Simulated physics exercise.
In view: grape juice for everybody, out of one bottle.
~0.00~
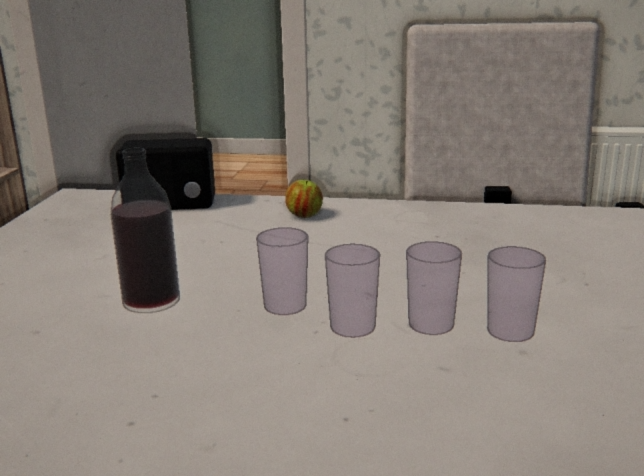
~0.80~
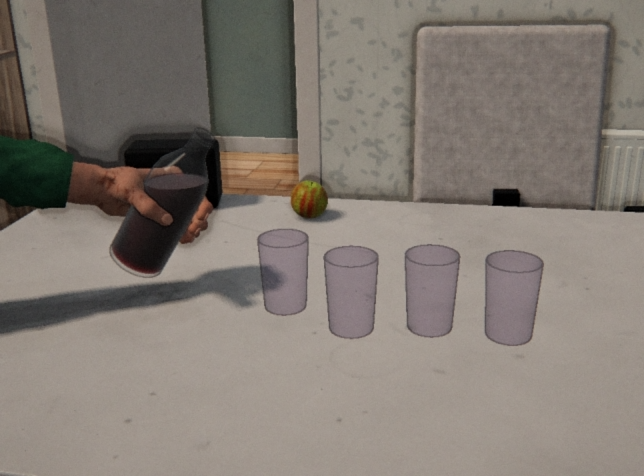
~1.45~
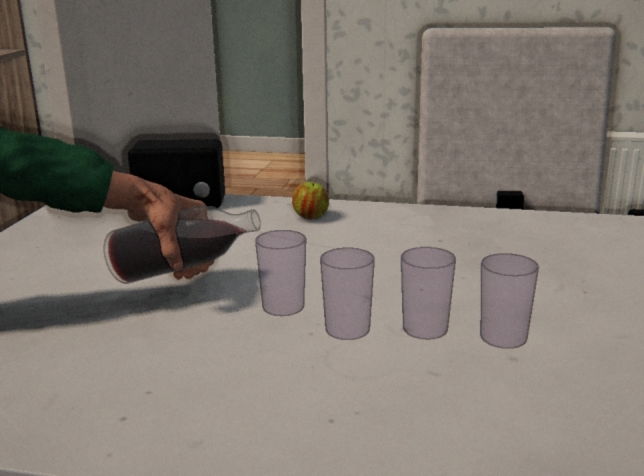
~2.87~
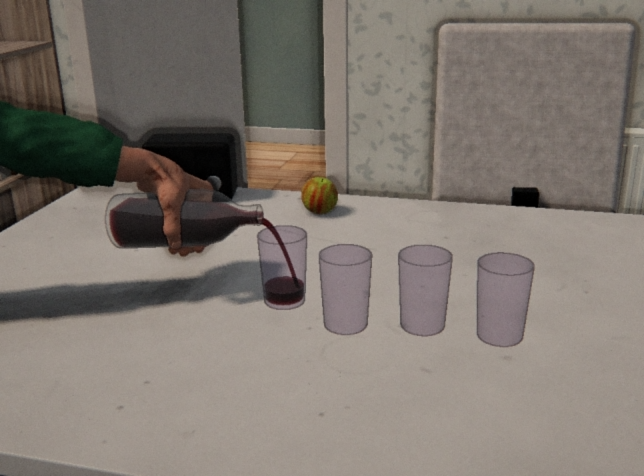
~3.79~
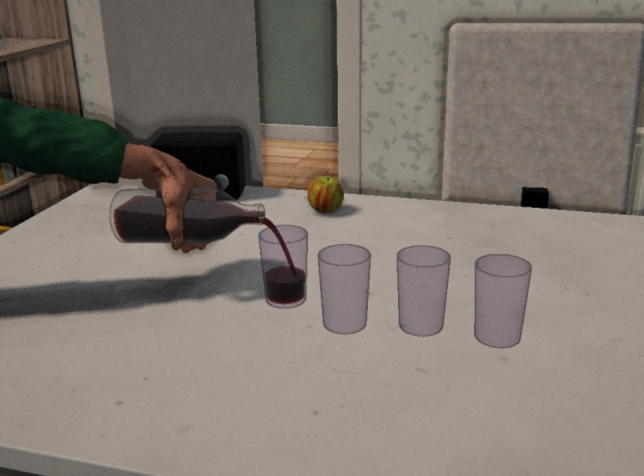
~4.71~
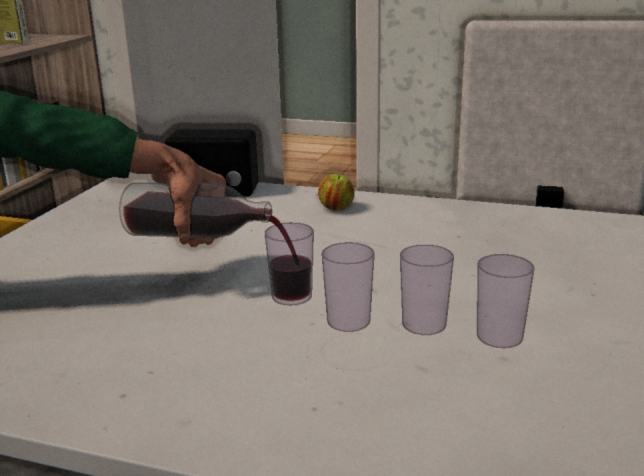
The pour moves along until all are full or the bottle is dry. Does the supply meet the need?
No, I think it won't cover all of them.
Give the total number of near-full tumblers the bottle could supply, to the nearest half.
Roughly 2.5.
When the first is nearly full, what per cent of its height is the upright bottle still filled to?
My estimate is close to 40 in a hundred.
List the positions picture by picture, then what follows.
In the first frame, before the pour; bottle (142, 226) about two thirds full; four tumblers, the last at (514, 292).
In the second frame, the bottle is on its way; bottle (171, 197) tipped 35° with all of its load; the first is empty.
In the third frame, the grape juice nears the lip; bottle (188, 238) tipped 70° with all of its load; four tumblers, the last at (507, 299).
In the fourth frame, pouring; bottle (190, 218) tipped 85° with nearly all of its load; the first is about a quarter full.
In the fifth frame, pouring; bottle (193, 216) tipped 85° with nearly all of its load; four tumblers, the last at (501, 299).
In the sixth frame, pouring; bottle (202, 210) tipped 85° with about three quarters of its load; the first is about half full.
After 6.2 s, the first is about two thirds full.
After 14.1 s, the first is done and the bottle has about two thirds of its load.
After 37.7 s, the bottle is empty with two filled and the next at about half of a serving.
